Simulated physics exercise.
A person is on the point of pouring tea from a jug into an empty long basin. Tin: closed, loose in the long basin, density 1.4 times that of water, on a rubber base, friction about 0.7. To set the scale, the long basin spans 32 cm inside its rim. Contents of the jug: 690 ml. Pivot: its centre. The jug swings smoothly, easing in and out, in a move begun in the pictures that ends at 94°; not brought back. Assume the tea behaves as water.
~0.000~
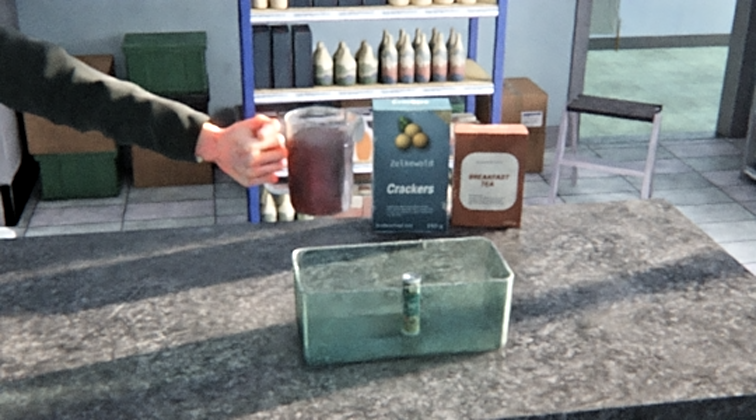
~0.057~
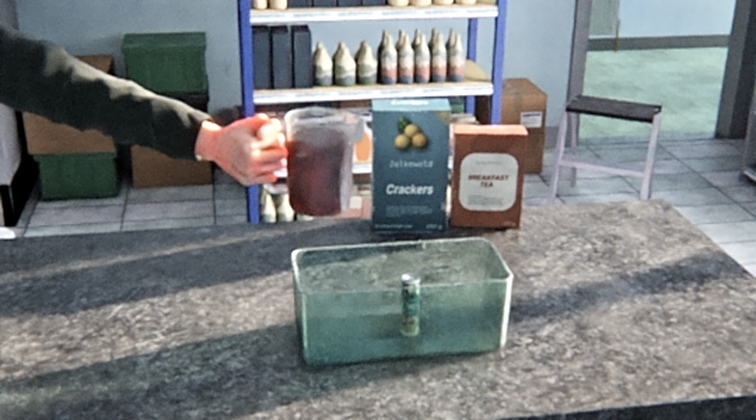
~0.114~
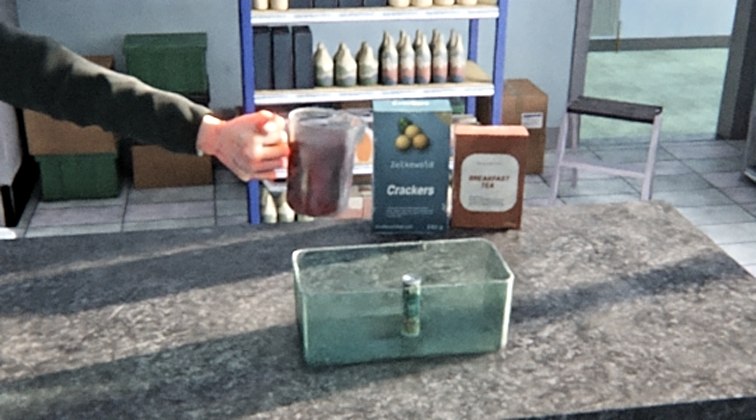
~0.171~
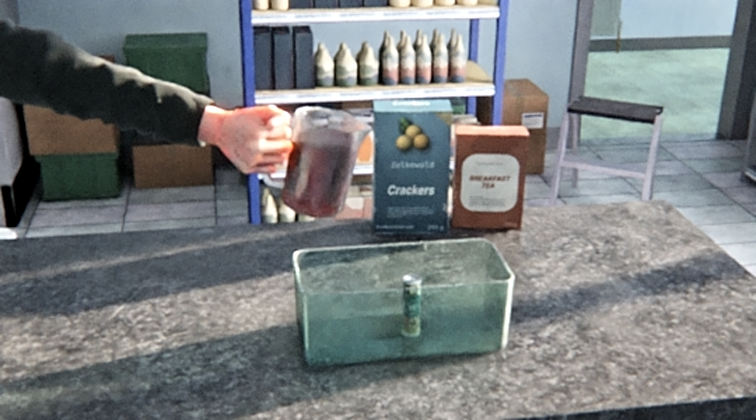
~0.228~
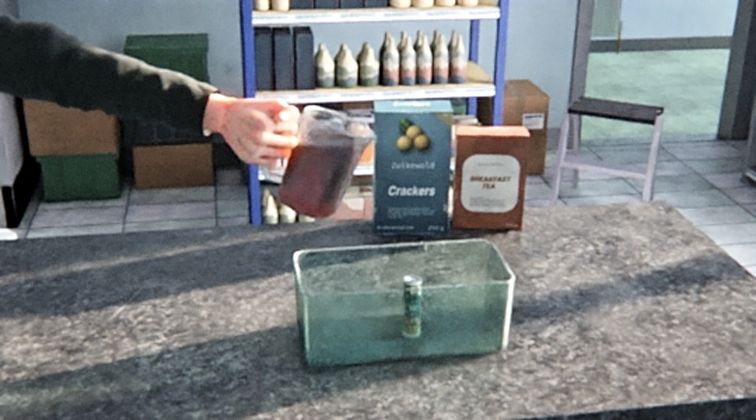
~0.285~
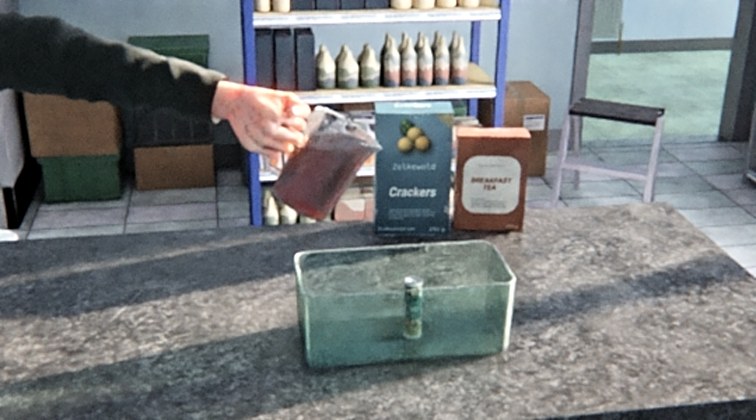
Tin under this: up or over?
Up.
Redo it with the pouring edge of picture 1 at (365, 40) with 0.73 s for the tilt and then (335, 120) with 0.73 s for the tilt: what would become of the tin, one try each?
In the first try it remains standing; in the second it comes down.
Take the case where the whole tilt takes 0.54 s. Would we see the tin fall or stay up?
In that case the tin stays vertical.
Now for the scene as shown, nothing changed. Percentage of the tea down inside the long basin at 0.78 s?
My estimate is about 40 percent.
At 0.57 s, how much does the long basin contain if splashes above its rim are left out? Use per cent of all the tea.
Near 4 in a hundred.
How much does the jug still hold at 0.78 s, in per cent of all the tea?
I reckon near 36 per cent still sits there.
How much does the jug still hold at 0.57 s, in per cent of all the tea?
I'd put it near 76 percent.
By 0.57 s the tilt is 83° and 76 per cent is still to pour; the tin stands where it began.
By 0.78 s the tilt is 94° and 36 per cent is still to pour; the tin stands where it began.
By 0.99 s the tilt is 94° and 13 per cent is still to pour; the tin stands where it began.
By 1.23 s the tilt is 94° and 5 per cent is still to pour; the tin stands where it began.
At rest the tin stands where it began.
